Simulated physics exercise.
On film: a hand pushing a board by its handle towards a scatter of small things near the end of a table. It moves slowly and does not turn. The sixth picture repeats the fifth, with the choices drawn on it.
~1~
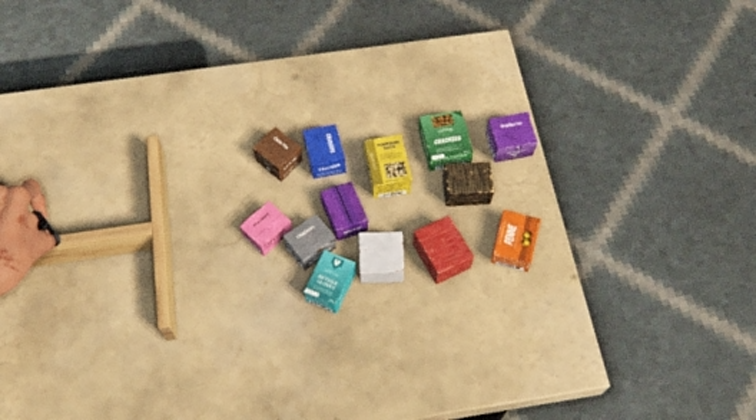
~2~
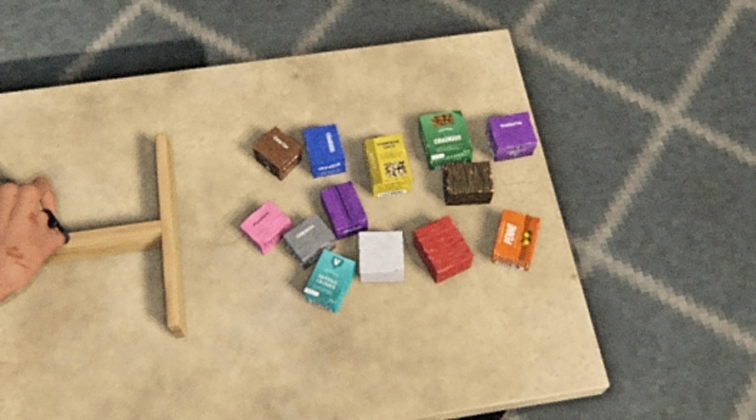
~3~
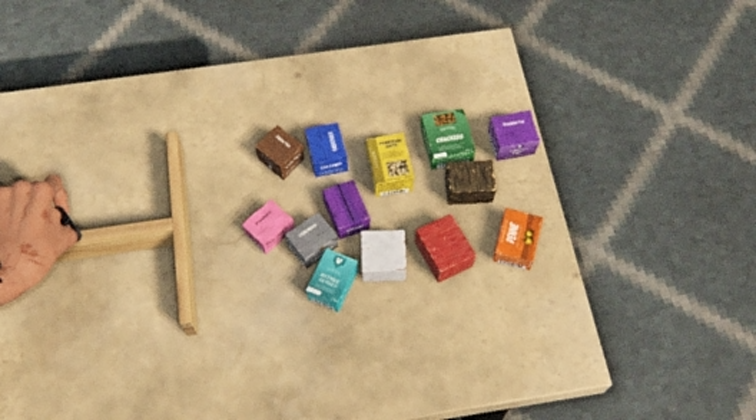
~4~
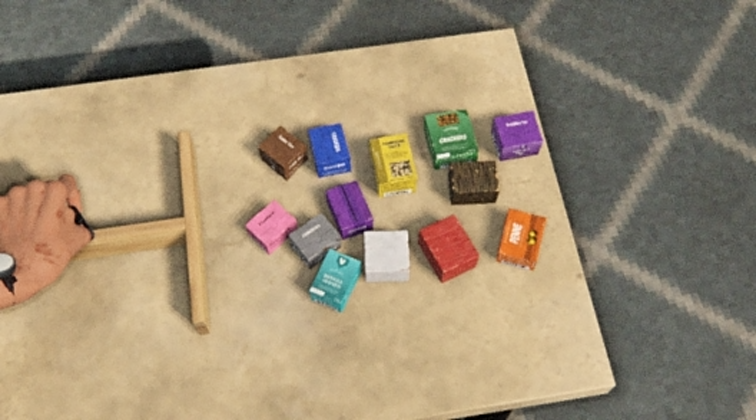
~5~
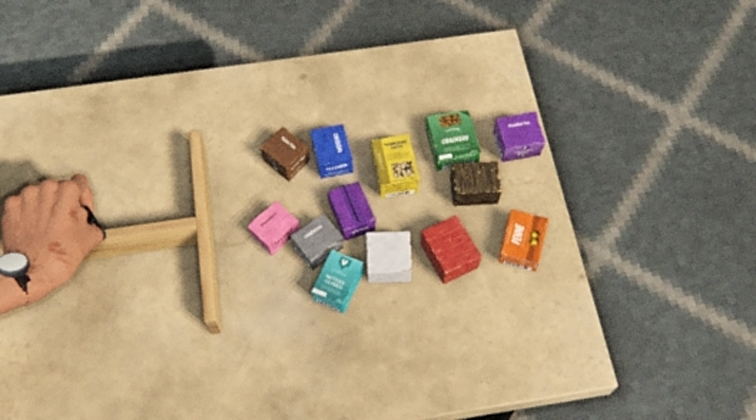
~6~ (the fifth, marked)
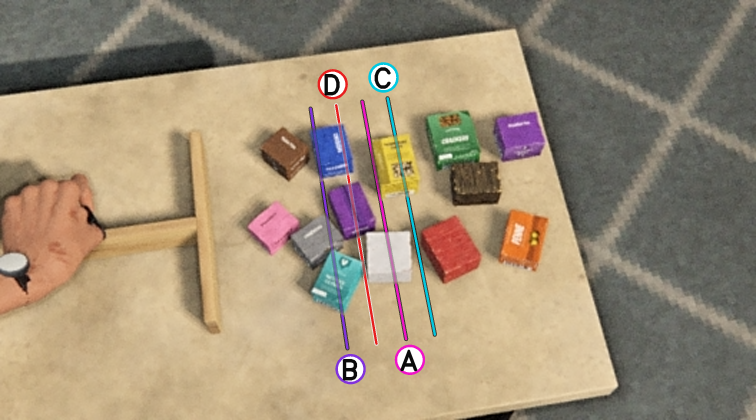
The clip shows a hand holding the handle of a T-shaped wooden board and slowly pushing it a short way right across a tabletop, towards a scatter of small colourful boxes and blocks that the board does not touch.
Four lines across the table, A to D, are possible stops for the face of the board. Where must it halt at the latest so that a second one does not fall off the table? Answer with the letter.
As far as mark C.
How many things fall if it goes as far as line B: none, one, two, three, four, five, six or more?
In all, none.
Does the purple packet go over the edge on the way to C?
Yes.
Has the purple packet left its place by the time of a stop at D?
By then, no.
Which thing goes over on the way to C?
The purple packet.
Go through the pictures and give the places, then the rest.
The first frame shows board (157, 227); green packet (446, 140); purple packet (511, 137).
The second frame shows board (166, 225); orange packet (516, 241).
The third frame shows board (178, 222); yellow box (389, 165).
The fourth frame shows board (191, 222); red block (448, 249).
The fifth frame shows board (202, 221); black block (475, 184); white block (388, 257); pink box (274, 228).
On the copy, A at (383, 213); B at (328, 221); C at (410, 209); D at (355, 217).
On C. First, board (278, 210); brown box (301, 155); blue box (343, 151).
Then, board (352, 200); black block (490, 183); green packet (475, 136).
Finally, board (406, 192); purple packet over the edge; orange packet (566, 232); one fallen.
By contrast, A is within the limit but short; B is within the limit but short; D is within the limit but short.
